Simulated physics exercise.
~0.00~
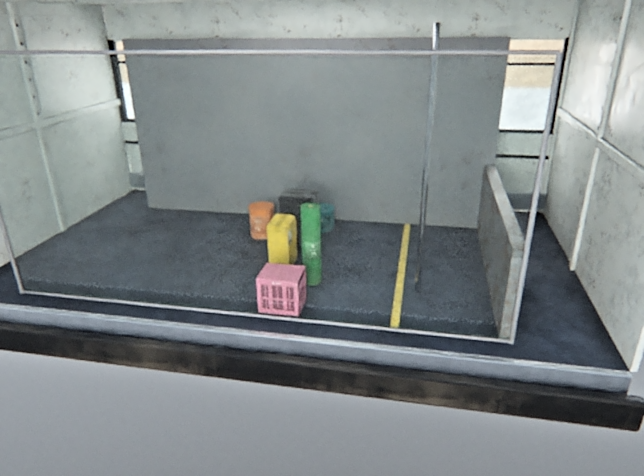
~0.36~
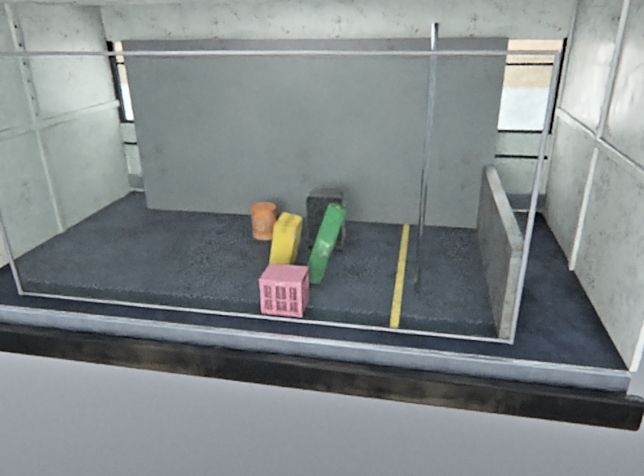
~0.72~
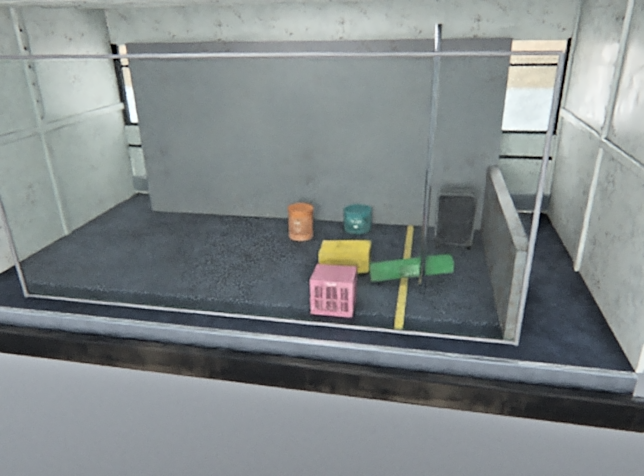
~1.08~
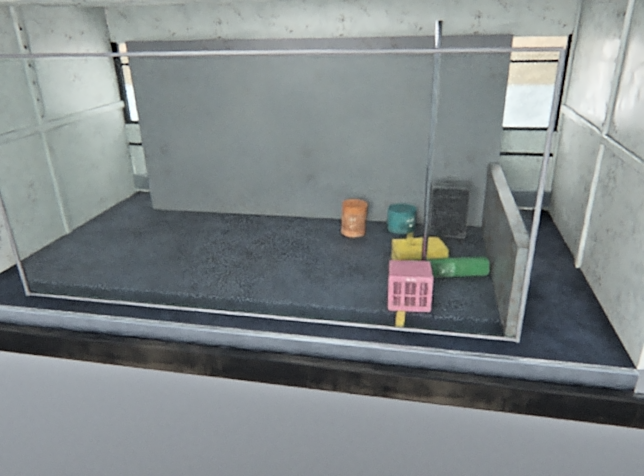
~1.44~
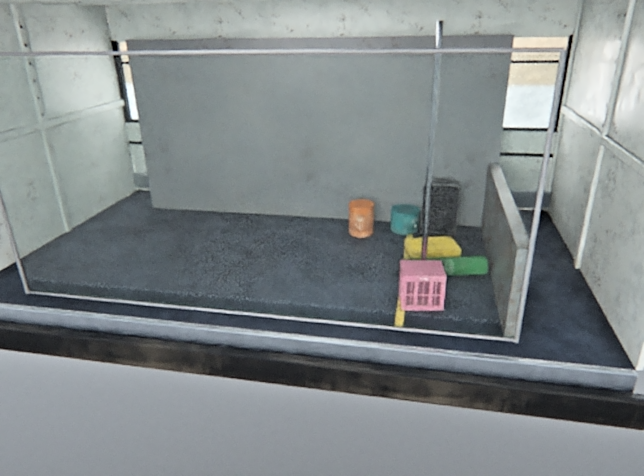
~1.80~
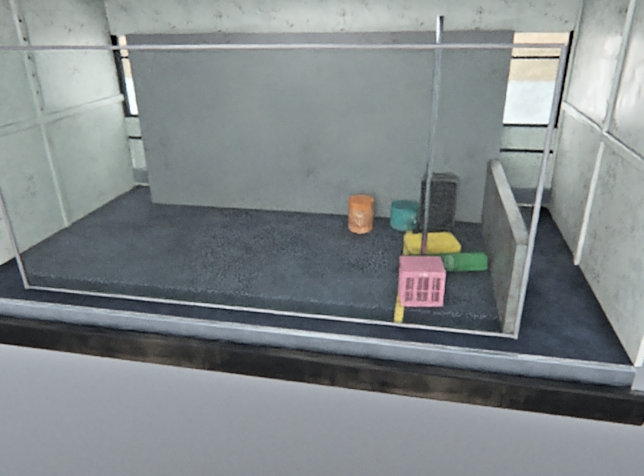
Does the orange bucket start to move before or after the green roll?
The orange bucket starts to move after the green roll. The roll is already leaning over while the bucket still stands in its place, and only later does the bucket slide right.
